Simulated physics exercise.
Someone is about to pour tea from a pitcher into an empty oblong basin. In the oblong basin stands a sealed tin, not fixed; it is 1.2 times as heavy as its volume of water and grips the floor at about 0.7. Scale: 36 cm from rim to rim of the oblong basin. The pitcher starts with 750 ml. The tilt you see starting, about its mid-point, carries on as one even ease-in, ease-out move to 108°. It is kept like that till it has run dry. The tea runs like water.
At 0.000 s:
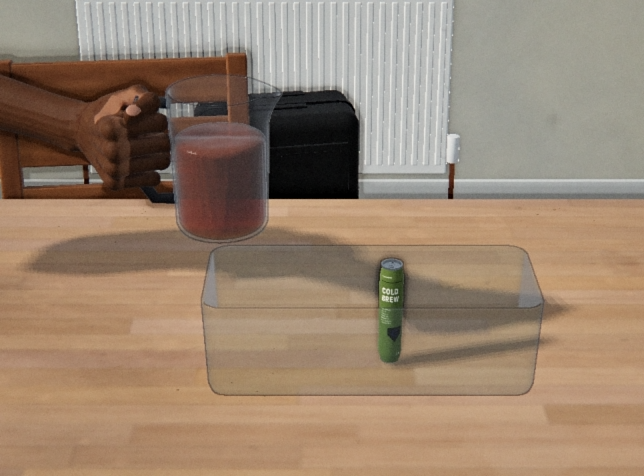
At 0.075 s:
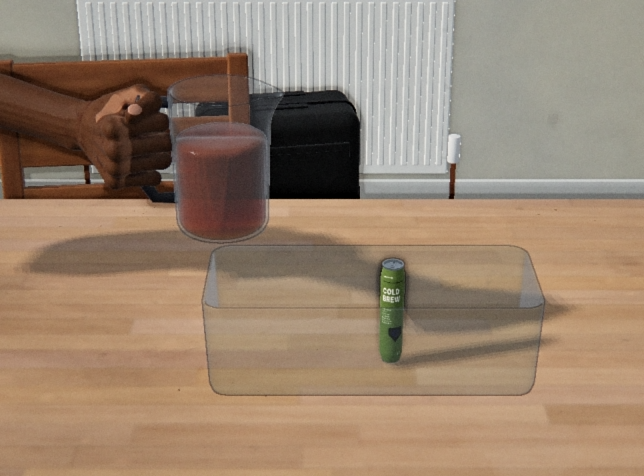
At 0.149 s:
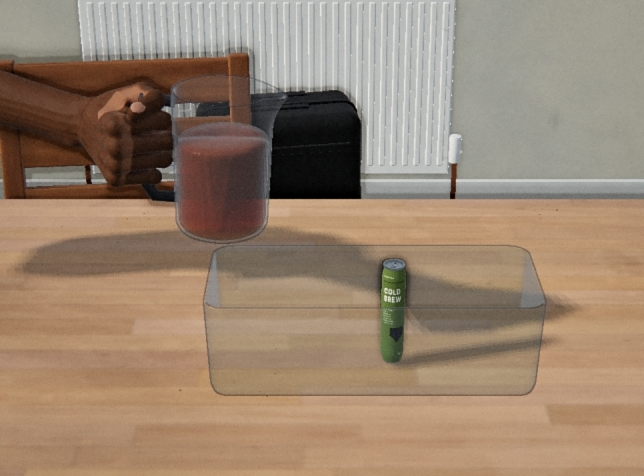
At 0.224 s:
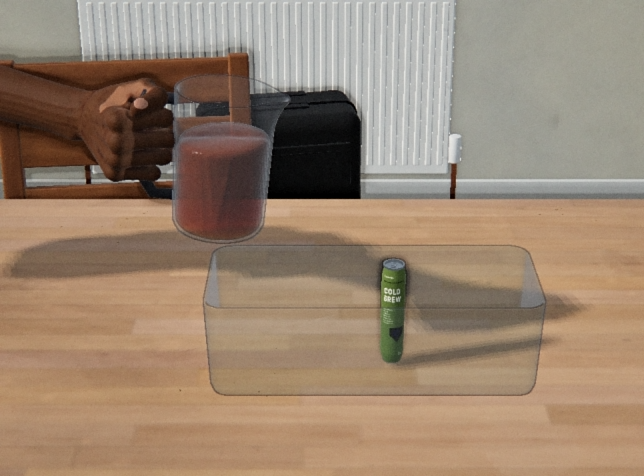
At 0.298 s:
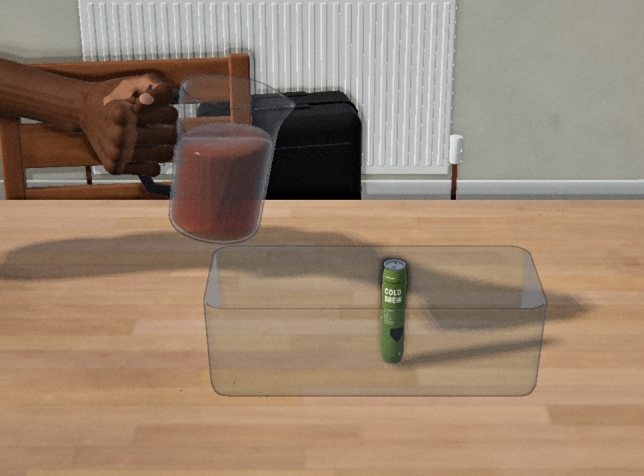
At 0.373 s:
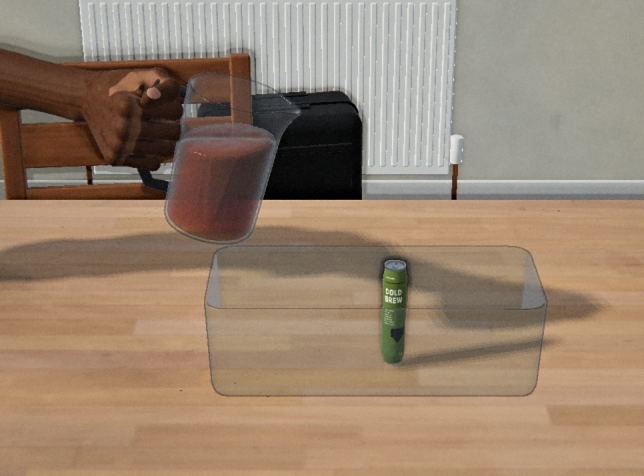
To begin with, a hand at the left holds a clear pitcher of reddish-brown tea almost upright above a wooden table, where a green tin stands within a clear oblong basin. The hand then tilts the pitcher slightly to the right, the lean growing gradually while the tea stays inside.
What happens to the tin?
The tin falls.
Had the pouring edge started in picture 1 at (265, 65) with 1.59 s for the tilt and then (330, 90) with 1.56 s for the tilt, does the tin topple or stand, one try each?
First it stays up; then it goes over.
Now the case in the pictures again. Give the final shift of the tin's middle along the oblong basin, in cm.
About 9.0 cm.
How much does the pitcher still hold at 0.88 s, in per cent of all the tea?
About 96 per cent.
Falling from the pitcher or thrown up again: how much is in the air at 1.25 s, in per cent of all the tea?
Some 20 per cent.
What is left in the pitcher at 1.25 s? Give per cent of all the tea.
Near 44 in a hundred.
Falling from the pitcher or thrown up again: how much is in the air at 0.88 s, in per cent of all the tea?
About 4 per cent.
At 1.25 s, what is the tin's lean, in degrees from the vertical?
About 0°.
Then, 0.88 s in, the tilt is 65° and 96 per cent is still to pour; the tin stands where it began.
Then, 1.25 s in, the tilt is 98° and 44 per cent is still to pour; the tin stands 2 cm from where it began.
Then, 1.64 s in, the tilt is 108° and 3 per cent is still to pour; the tin lies on its side.
Then, 2.06 s in, the tilt is 108° and 0 per cent is still to pour; the tin lies on its side.
Finally, the tin lies on its side.
